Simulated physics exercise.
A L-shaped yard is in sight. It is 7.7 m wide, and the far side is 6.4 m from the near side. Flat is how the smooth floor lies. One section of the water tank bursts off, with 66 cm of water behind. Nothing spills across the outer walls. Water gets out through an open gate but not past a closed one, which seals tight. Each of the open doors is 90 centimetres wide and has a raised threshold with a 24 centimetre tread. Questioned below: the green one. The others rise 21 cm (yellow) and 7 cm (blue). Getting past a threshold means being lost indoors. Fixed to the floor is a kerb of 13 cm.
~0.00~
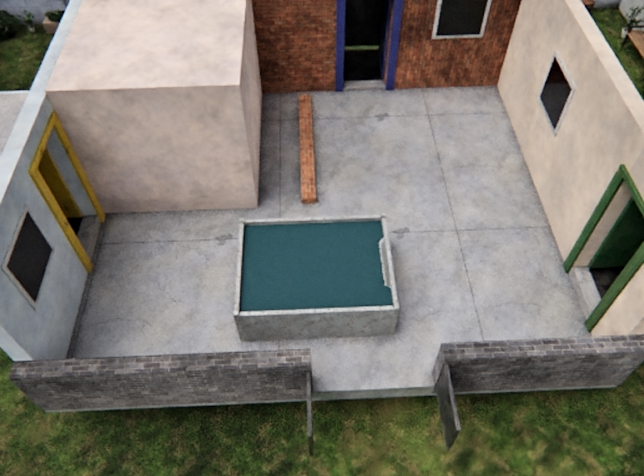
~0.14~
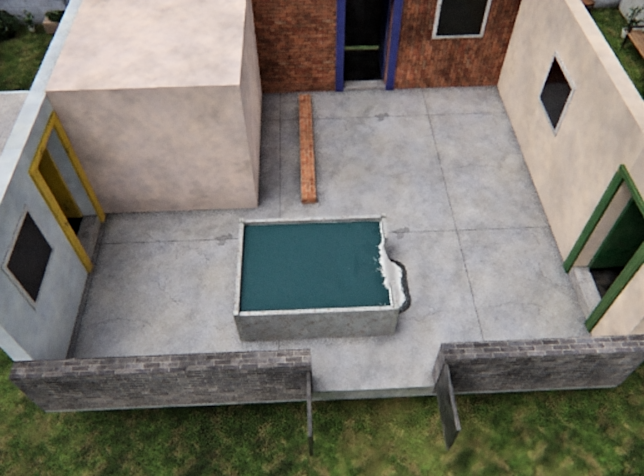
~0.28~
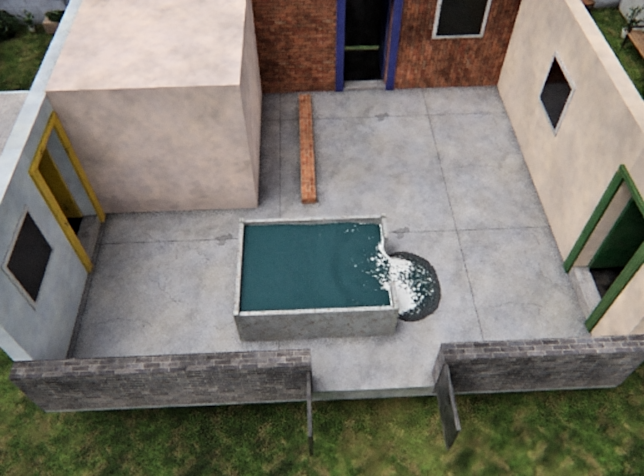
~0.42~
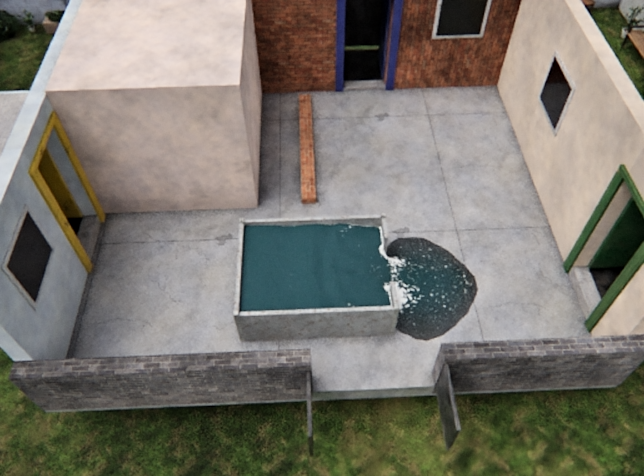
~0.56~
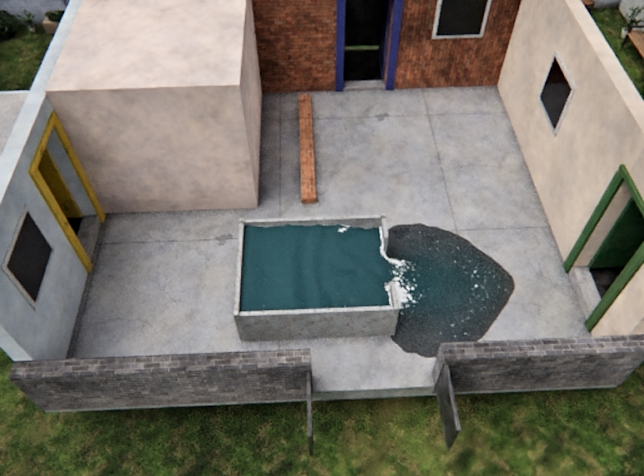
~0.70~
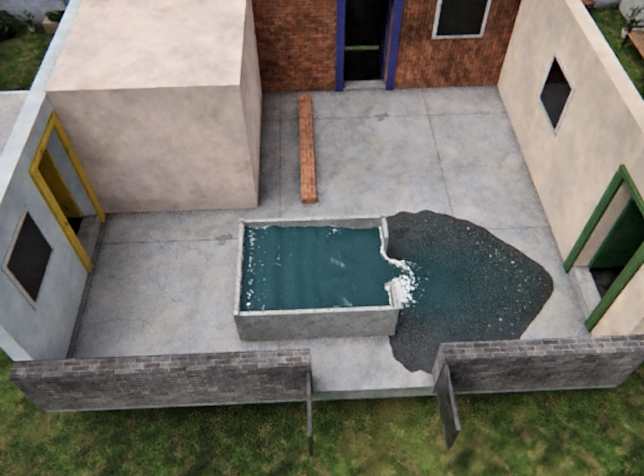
Walled concrete yard with yellow, blue and green doorways, water bursting through a tank's right side and spreading across the floor.
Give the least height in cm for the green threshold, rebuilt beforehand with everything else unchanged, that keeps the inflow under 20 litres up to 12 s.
Close to 22 cm is just enough.
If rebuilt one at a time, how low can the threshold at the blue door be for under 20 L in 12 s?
Door blue, min height approx. 6.5 cm.
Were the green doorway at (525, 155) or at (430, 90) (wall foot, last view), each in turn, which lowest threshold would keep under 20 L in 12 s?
First place around 6.0 cm, second around 10.5 cm.
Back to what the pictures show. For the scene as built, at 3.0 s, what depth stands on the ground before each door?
Lab note, cm: Green 23; yellow 0; blue 0.
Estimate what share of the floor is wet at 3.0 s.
I'd say near 30 percent.
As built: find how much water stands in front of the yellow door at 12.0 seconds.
Some 1.0 cm.
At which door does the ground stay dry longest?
Last in line is the yellow one.
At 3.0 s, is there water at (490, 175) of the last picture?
It is wet.
After 1.4 s water covers 25 % of the floor, deepest (36 cm) near (393, 286); 22 cm at the green door, 0 litres in over its 19 cm threshold.
After 3.0 s water covers 30 % of the floor, deepest (23 cm) near (581, 329); 23 cm at the green door, 33 litres in over its 19 cm threshold.
After 12.0 s water covers 90 % of the floor, deepest (10 cm) near (315, 116); 8 cm at the green door, 39 litres in over its 19 cm threshold.
At the green door as built, the water arrived by 0.9 s and peaked near 28 cm at 2.2 s.
With a threshold of 19.5 cm, 35 litres would have come in within the 12 s; with 26 cm, 4 litres. So under 20 litres takes about 22 cm.
